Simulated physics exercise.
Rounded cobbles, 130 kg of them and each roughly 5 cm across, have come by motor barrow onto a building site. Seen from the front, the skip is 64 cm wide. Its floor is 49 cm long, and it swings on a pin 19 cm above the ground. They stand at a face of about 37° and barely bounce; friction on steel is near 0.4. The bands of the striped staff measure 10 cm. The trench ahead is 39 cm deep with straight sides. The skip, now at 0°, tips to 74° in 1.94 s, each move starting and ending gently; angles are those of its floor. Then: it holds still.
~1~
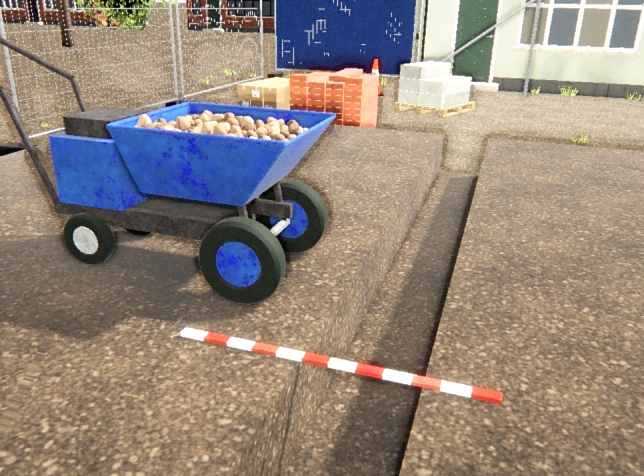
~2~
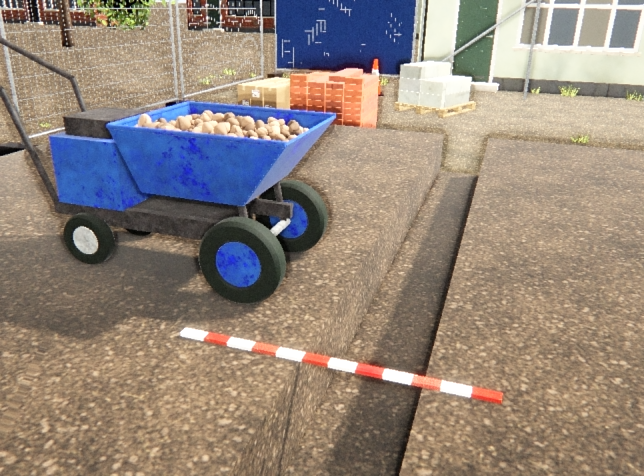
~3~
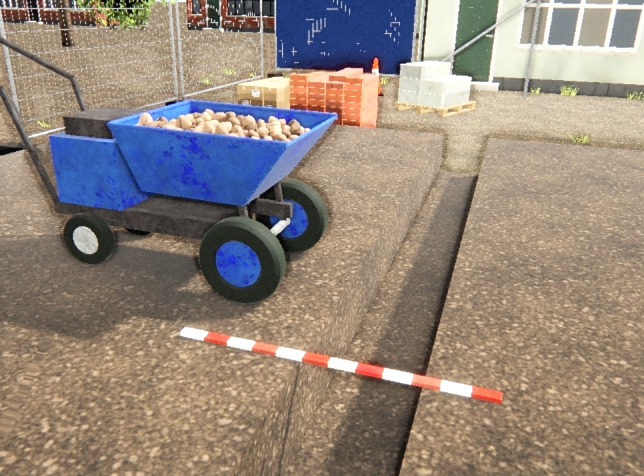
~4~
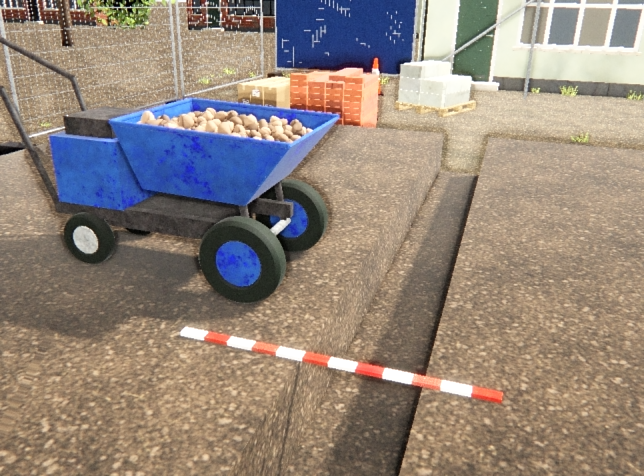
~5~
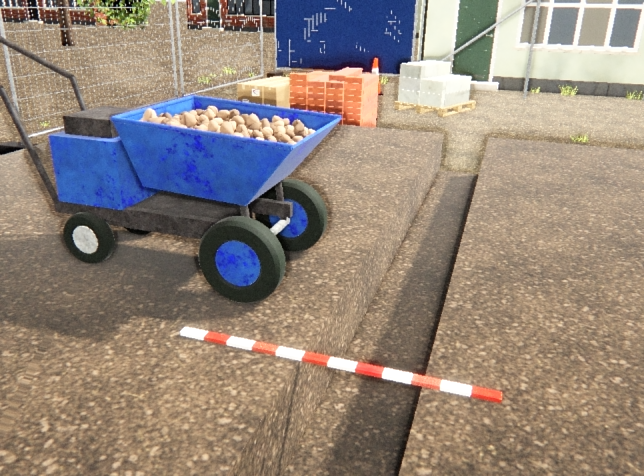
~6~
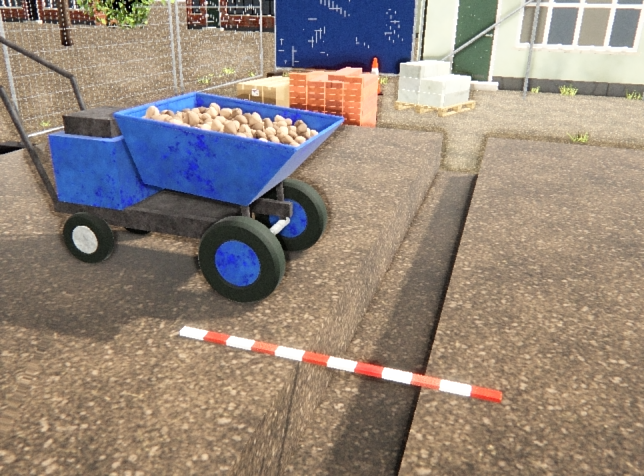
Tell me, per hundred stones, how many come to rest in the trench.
93 per hundred.
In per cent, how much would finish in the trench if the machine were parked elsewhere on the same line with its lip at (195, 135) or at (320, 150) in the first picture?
Near 60 and near 55 percent.
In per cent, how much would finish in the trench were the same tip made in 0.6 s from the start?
Close to 65 per cent then.
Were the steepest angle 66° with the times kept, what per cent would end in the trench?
Some 90% would finish there.
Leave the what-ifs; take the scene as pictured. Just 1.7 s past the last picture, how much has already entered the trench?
Roughly 55 percent of the load.
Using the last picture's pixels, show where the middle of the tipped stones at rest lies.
Roughly at pixel (407, 357).
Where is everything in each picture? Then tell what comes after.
In the first frame, lip at (285, 144), floor tilted 0°, highest stones at (227, 121).
In the second frame, the skip is at 0°, its lip at (286, 144); the top of the load is at (227, 121).
In the third frame, lip at (287, 145), floor tilted 1°, highest stones at (228, 120).
In the fourth frame, lip at (290, 146), floor tilted 2°, highest stones at (228, 119).
In the fifth frame, lip at (292, 147), floor tilted 3°, highest stones at (223, 117).
In the sixth frame, lip at (296, 149), floor tilted 5°, highest stones at (225, 115).
Then, 1.2 s after the last picture the floor is at 63°, 97 % in the skip, 3 % in the trench; the foremost stones are at (413, 272).
Then, 1.7 s after the last picture the floor is at 74°, 36 % in the skip, 57 % in the trench, 7 % past the trench; the foremost stones are at (541, 310).
Then, 2.1 s after the last picture the floor is at 74°, 14 % in the skip, 79 % in the trench, 7 % past the trench; the foremost stones are at (593, 314).
Then, 4.0 s after the last picture the floor is at 74°, 0 % in the skip, 93 % in the trench, 7 % past the trench; the foremost stones are at (604, 316).
